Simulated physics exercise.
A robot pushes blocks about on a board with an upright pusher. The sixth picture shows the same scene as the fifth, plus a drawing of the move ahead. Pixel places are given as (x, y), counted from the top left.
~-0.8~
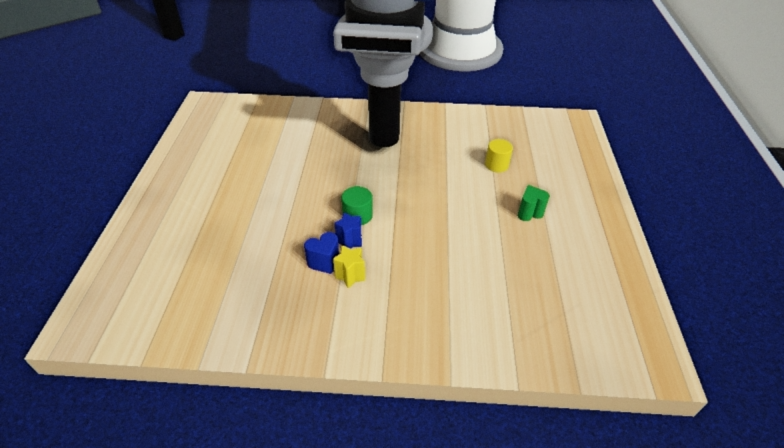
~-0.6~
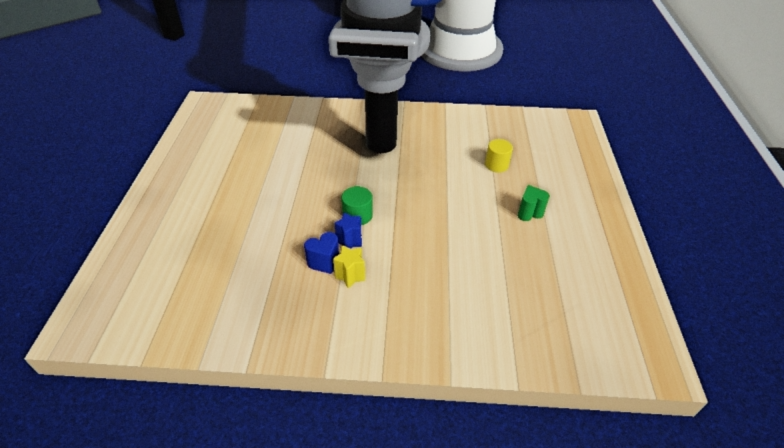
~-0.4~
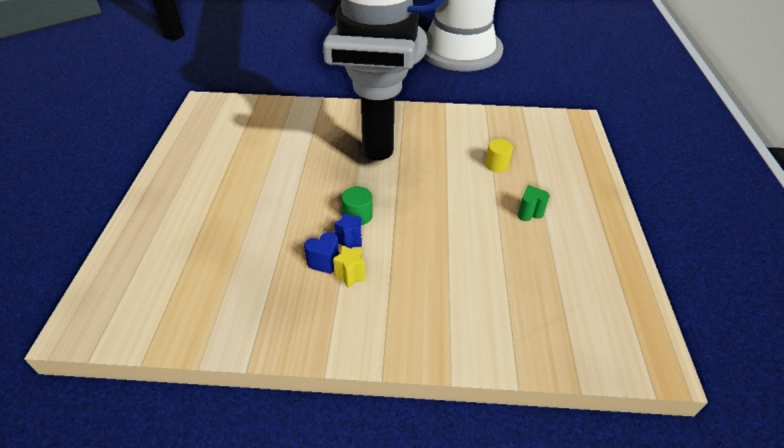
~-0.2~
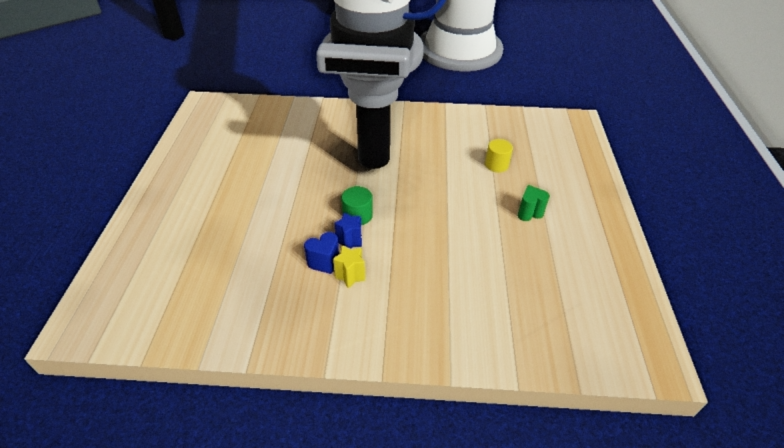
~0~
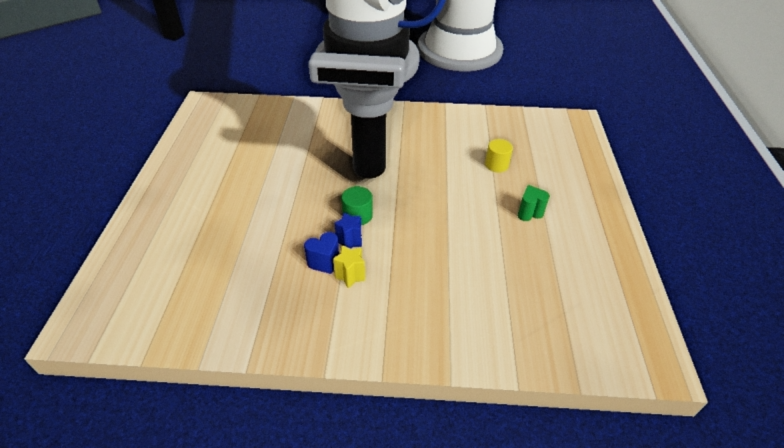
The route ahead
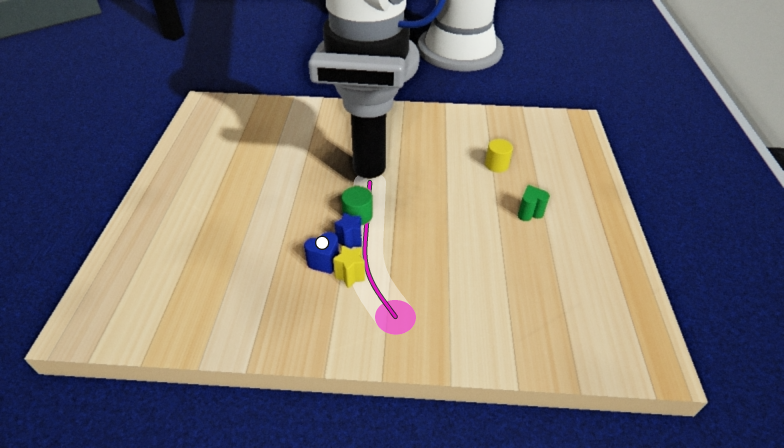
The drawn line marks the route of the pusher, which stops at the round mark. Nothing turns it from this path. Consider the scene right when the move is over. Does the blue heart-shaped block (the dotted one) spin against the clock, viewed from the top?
My answer is no.
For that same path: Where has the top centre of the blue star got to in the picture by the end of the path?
I'd place it at (304, 275), taking the centre of its top.
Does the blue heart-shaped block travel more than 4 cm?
I'd say yes.
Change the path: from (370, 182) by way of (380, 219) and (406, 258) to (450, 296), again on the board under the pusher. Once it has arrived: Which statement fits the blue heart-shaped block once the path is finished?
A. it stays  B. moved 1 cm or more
Correct choice: B.
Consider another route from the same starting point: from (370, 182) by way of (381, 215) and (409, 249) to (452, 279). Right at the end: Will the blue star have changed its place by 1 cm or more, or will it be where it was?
My prediction: It moves.
The drawn path runs from (370, 182) through (367, 222) and (367, 268) to (396, 317); the dot is on the blue heart-shaped block.
The first path, step by step. One third of the way, pusher at (366, 209); blue heart-shaped block at (310, 255); blue star at (335, 242); yellow star at (348, 259), turned 15° anticlockwise; green circle at (347, 223).
Two thirds of the way, pusher at (366, 255); blue heart-shaped block at (276, 271), turned 40° clockwise; blue star at (305, 273), turned 55° clockwise; yellow star at (341, 287), turned 95° anticlockwise; green circle at (334, 264).
At the end, pusher at (396, 304); blue heart-shaped block at (275, 271), turned 40° clockwise; blue star at (304, 275), turned 65° clockwise; yellow star at (340, 299), turned 90° anticlockwise; green circle at (336, 274).
